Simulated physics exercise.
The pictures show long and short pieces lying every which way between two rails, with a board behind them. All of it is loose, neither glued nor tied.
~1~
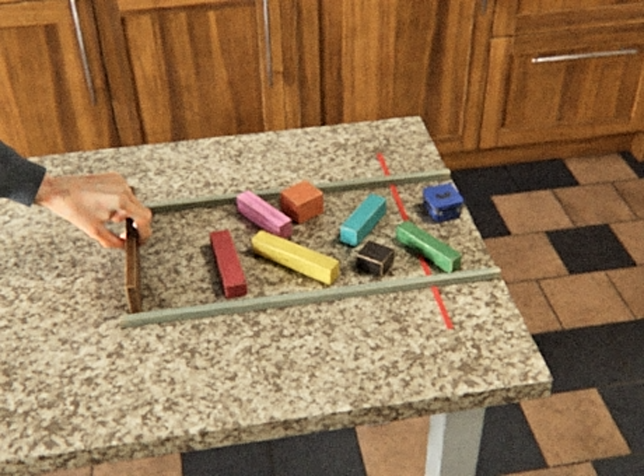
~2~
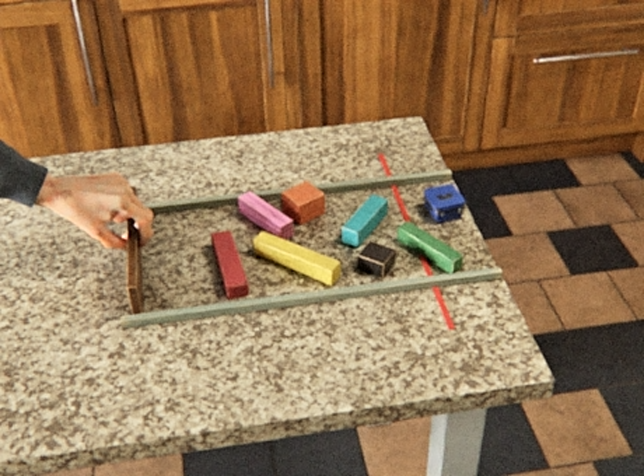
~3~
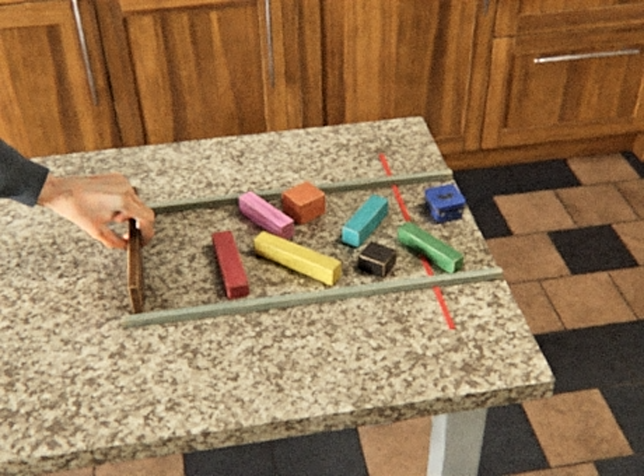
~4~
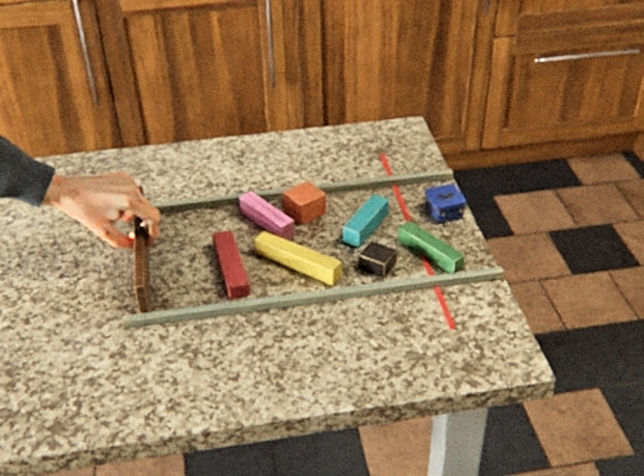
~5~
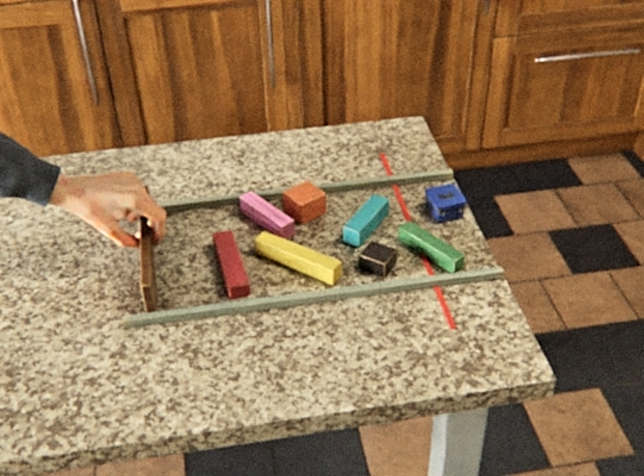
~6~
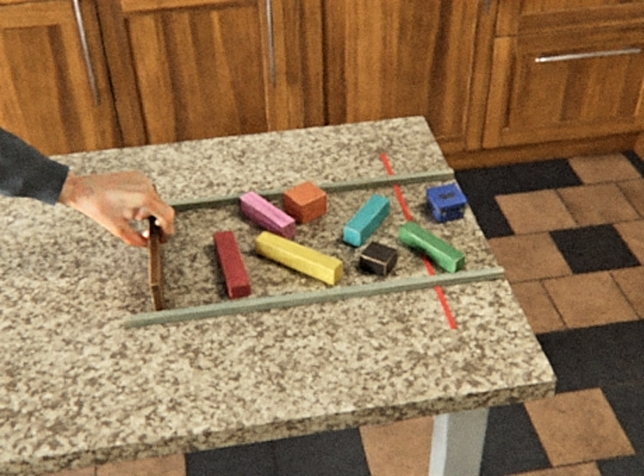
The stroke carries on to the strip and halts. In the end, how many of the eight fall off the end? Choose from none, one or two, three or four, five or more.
Final count: One or two.
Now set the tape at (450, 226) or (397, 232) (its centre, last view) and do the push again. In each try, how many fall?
The counts: 5 and 1.
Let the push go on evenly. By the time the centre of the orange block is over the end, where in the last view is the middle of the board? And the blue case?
Roughly at (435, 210) and roughly at (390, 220).
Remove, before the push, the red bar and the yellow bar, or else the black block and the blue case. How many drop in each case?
That gives 0 in the first case, then 0 in the second.
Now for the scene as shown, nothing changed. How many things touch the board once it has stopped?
2 end up touching it.
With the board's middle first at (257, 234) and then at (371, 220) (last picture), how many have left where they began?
3 at one spot and 8 at the other.
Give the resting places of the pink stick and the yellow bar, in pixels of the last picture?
I'd put one at around (428, 196) and the other at around (450, 241).
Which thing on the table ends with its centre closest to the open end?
The turquoise bar ends nearest.
Early on, none off yet; blue case at rest near (446, 204); green bar at rest near (432, 247); turquoise bar at rest near (367, 220).
A while later, none off yet; blue case at rest near (446, 204); green bar at rest near (432, 247); turquoise bar travelled a little near (394, 219).
Finally, the number that fall off is one or two; lost, green bar and blue case.
